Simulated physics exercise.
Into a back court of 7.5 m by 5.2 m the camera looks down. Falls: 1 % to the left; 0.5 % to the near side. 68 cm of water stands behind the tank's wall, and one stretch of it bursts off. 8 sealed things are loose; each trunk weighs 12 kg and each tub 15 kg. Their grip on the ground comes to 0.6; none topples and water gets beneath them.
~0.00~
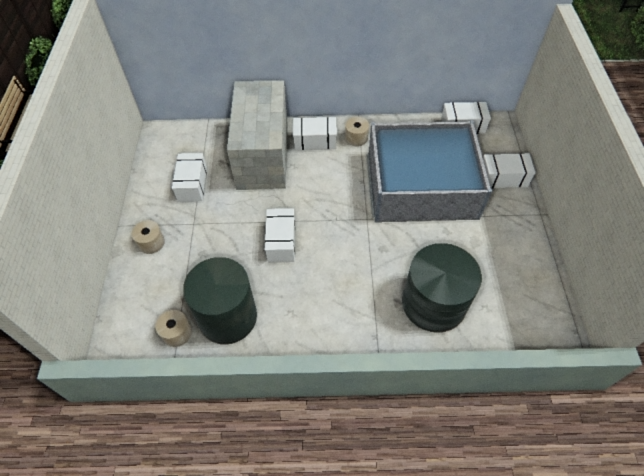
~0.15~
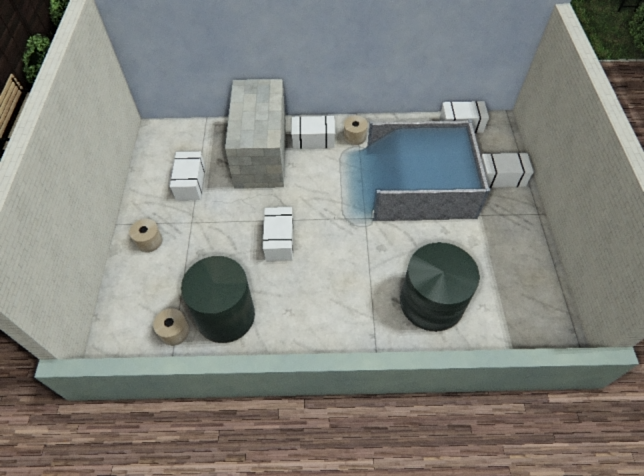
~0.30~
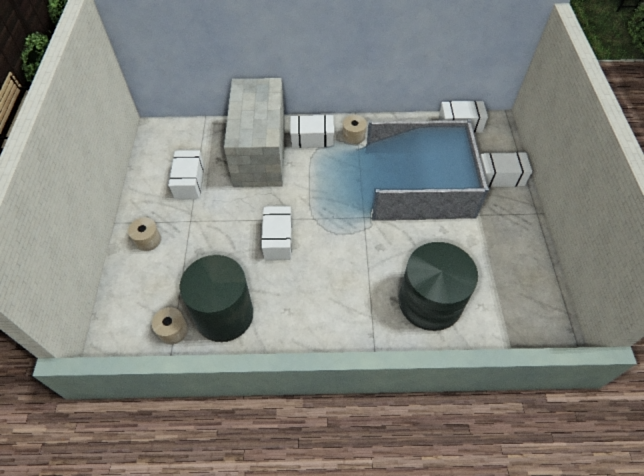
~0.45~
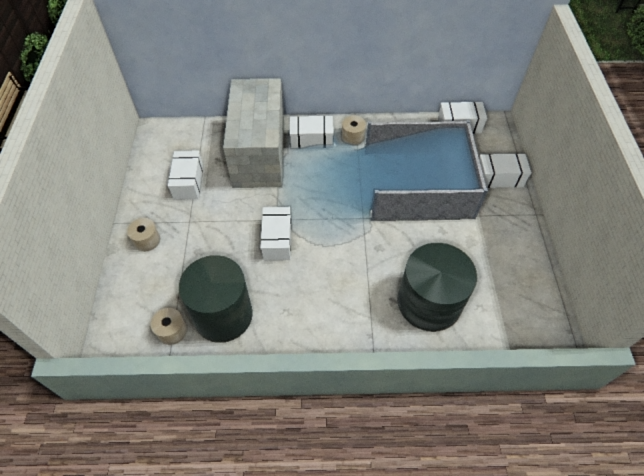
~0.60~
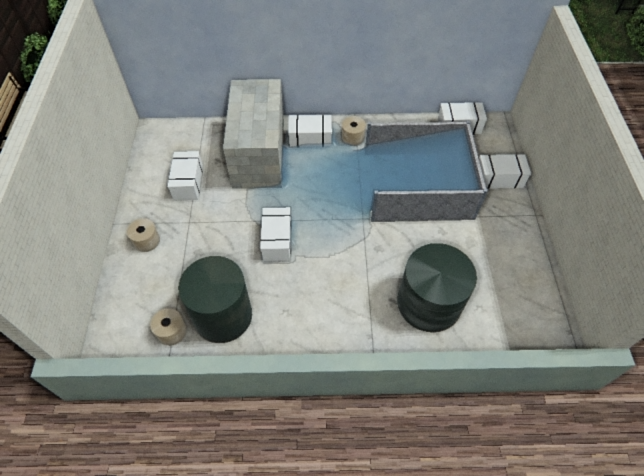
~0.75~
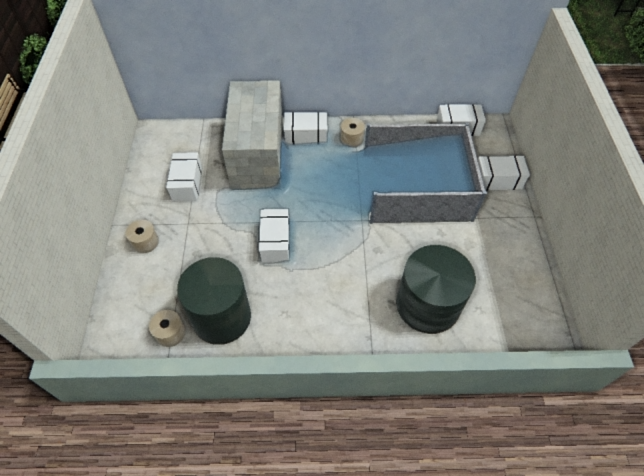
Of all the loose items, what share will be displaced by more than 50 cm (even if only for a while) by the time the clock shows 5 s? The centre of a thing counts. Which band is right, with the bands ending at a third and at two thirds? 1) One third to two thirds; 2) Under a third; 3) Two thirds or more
Two thirds or more.
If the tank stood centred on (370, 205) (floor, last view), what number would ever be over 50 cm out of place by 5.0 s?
In that case the number is 4.
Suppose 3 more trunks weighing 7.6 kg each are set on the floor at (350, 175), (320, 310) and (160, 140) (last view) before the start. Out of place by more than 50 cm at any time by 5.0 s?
Above, below, below.
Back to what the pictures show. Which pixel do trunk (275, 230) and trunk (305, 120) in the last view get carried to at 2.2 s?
Near (111, 294) and (331, 106).
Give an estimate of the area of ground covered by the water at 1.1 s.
11.0 m2.
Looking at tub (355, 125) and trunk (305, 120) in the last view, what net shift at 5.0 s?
Object 1: 100 cm. Object 2: 250 cm.
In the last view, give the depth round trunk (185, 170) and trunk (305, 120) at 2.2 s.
3 and 16 cm.
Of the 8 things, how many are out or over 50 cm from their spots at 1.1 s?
The number comes to 0.
After 1.1 s 0 of 8 are over 50 cm from their spots; 0 afloat.
After 2.2 s 4 of 8 are over 50 cm from their spots; 2 afloat.
After 3.5 s 5 of 8 are over 50 cm from their spots; 3 afloat.
After 5.0 s 6 of 8 are over 50 cm from their spots, and 7 have been at some point; 5 afloat.
